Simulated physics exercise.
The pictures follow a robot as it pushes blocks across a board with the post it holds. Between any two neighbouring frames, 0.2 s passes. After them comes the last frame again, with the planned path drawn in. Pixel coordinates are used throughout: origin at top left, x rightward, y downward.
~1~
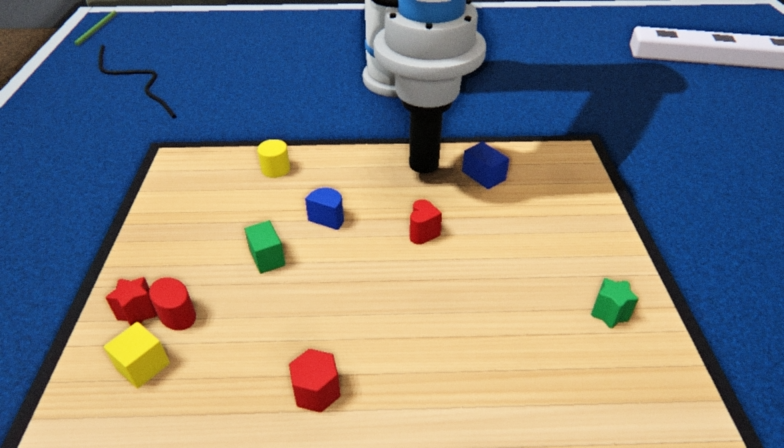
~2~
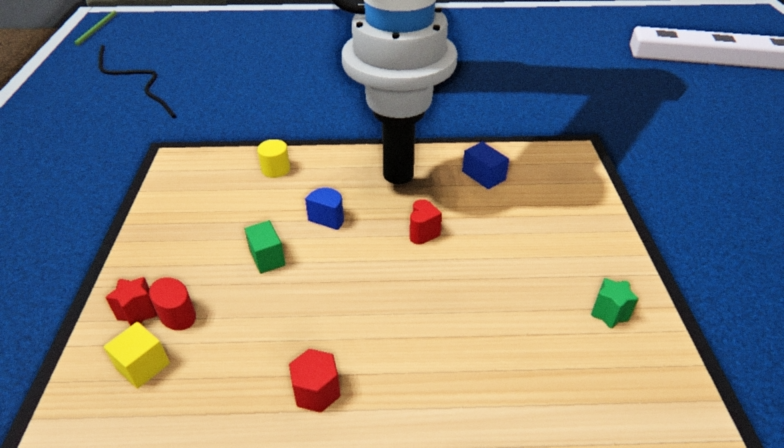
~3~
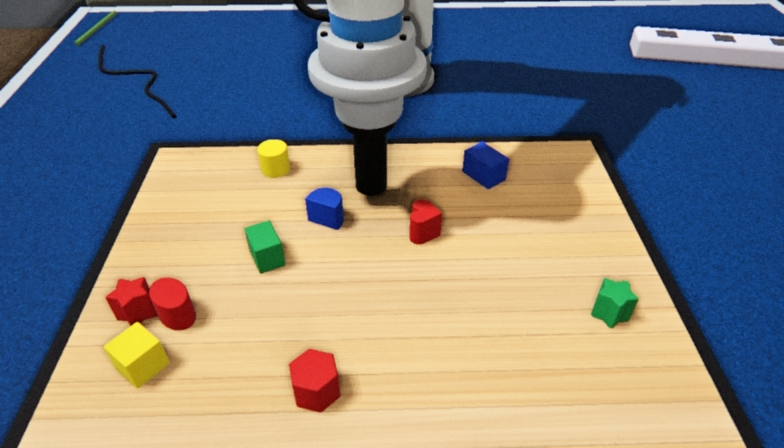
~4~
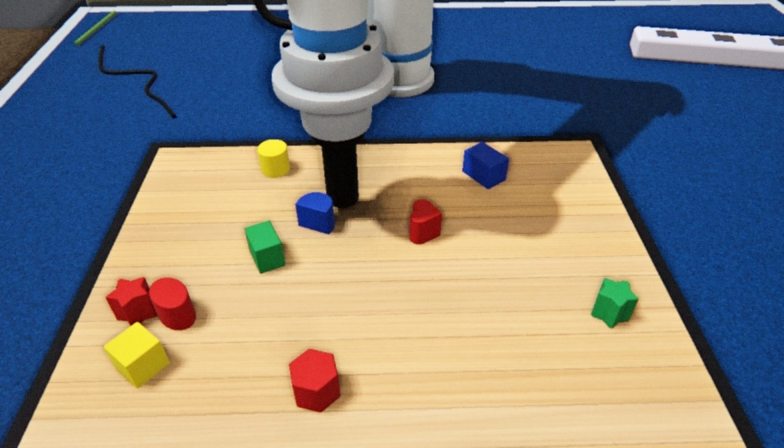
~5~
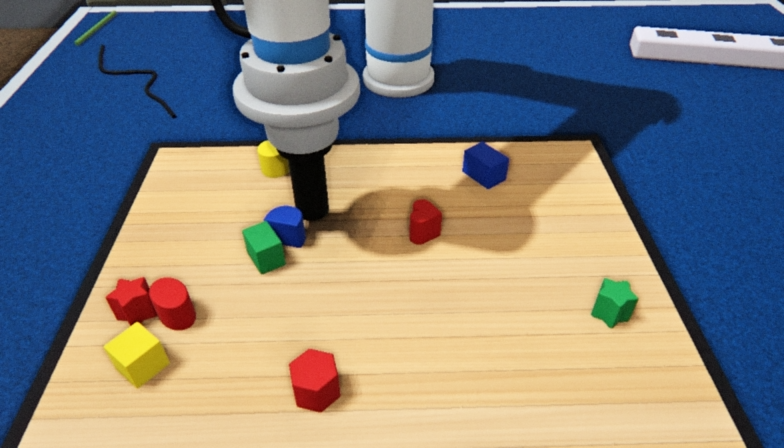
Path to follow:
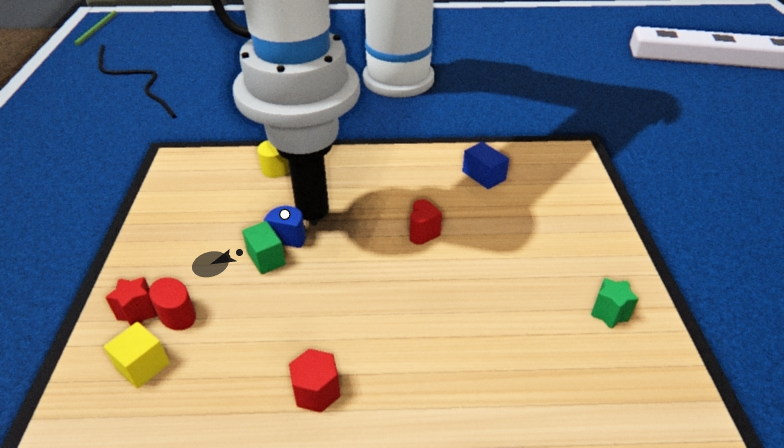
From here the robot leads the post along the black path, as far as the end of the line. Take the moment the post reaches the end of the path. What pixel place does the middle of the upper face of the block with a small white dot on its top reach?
Around (188, 268).
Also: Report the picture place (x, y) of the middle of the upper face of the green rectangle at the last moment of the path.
It comes to (226, 269).
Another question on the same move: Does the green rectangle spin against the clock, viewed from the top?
Answer: Yes.
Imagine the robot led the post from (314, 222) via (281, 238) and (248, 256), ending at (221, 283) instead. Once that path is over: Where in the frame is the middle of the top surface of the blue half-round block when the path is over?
At (191, 286).
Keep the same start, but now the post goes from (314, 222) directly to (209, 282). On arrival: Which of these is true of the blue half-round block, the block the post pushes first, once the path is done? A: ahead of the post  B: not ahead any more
My answer is option A.
The drawn path runs straight from (314, 222) to (210, 264); the dot is on the blue half-round block.
What follows on the original path. One third of the way, post at (279, 224); green rectangle at (242, 248), turned 45° anticlockwise; blue half-round block at (249, 229).
Two thirds of the way, post at (244, 238); green rectangle at (228, 265), turned 80° anticlockwise; blue half-round block at (217, 248), turned 35° anticlockwise.
At the end, post at (207, 252); red star-shaped block not moved; red oval block at (165, 296); green rectangle at (226, 269), turned 100° anticlockwise; blue half-round block at (188, 268), turned 75° anticlockwise.
